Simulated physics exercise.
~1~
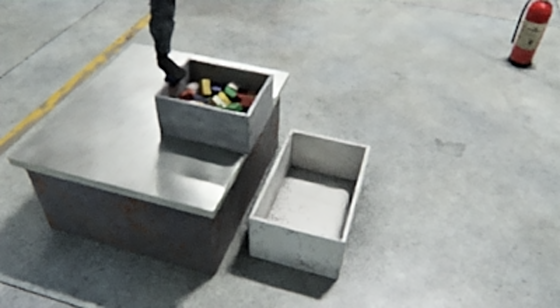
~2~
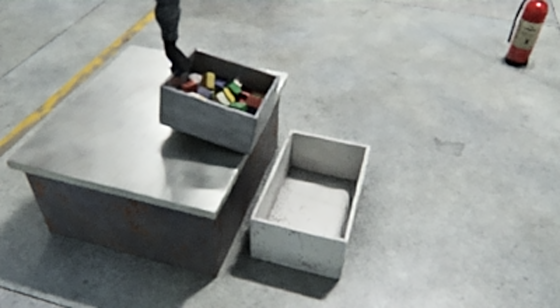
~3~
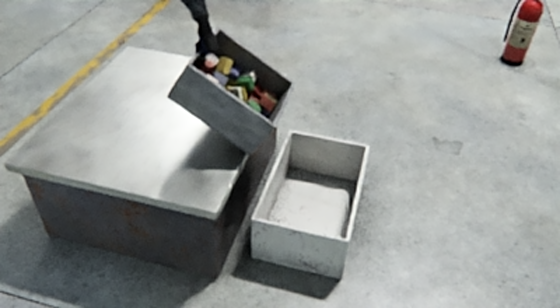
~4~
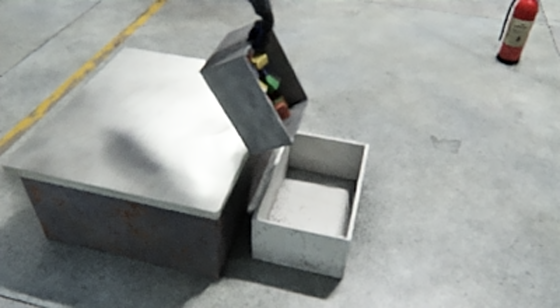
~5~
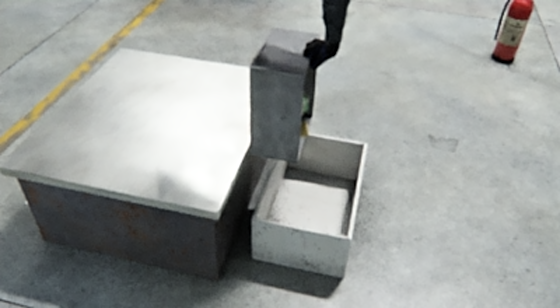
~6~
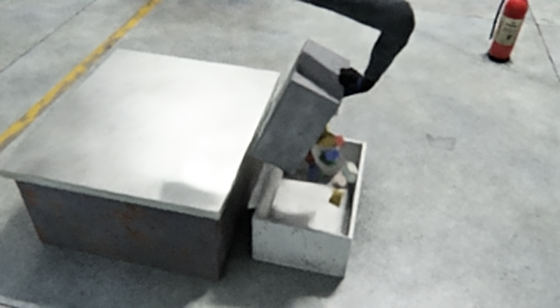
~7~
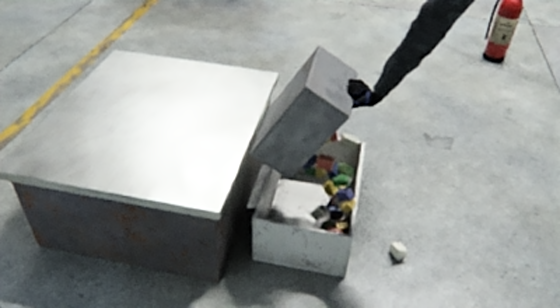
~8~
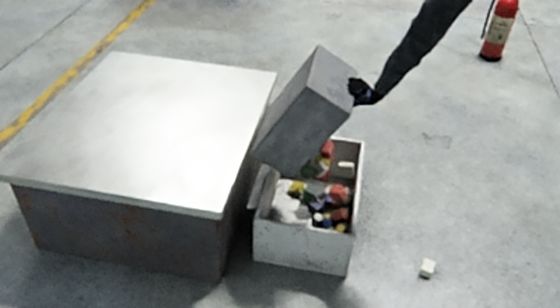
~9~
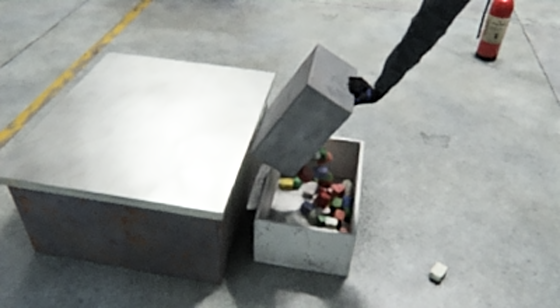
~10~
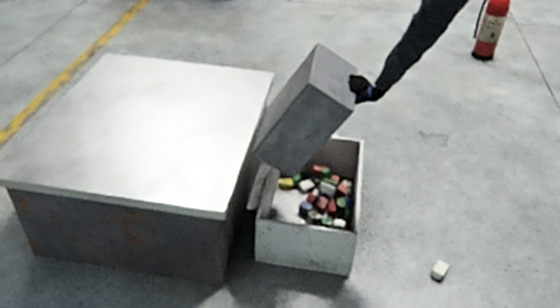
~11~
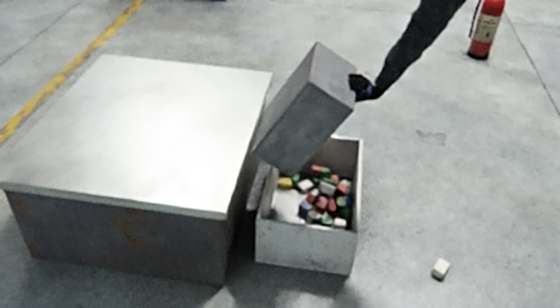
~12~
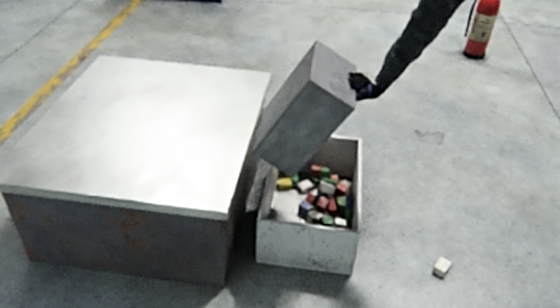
The clip shows a black-gloved hand tipping a grey crate of colourful small blocks off a metal-topped bench into an empty pale tote on the floor; most tumble into the tote, one lands on the floor to its right, and the crate stays held tilted above.
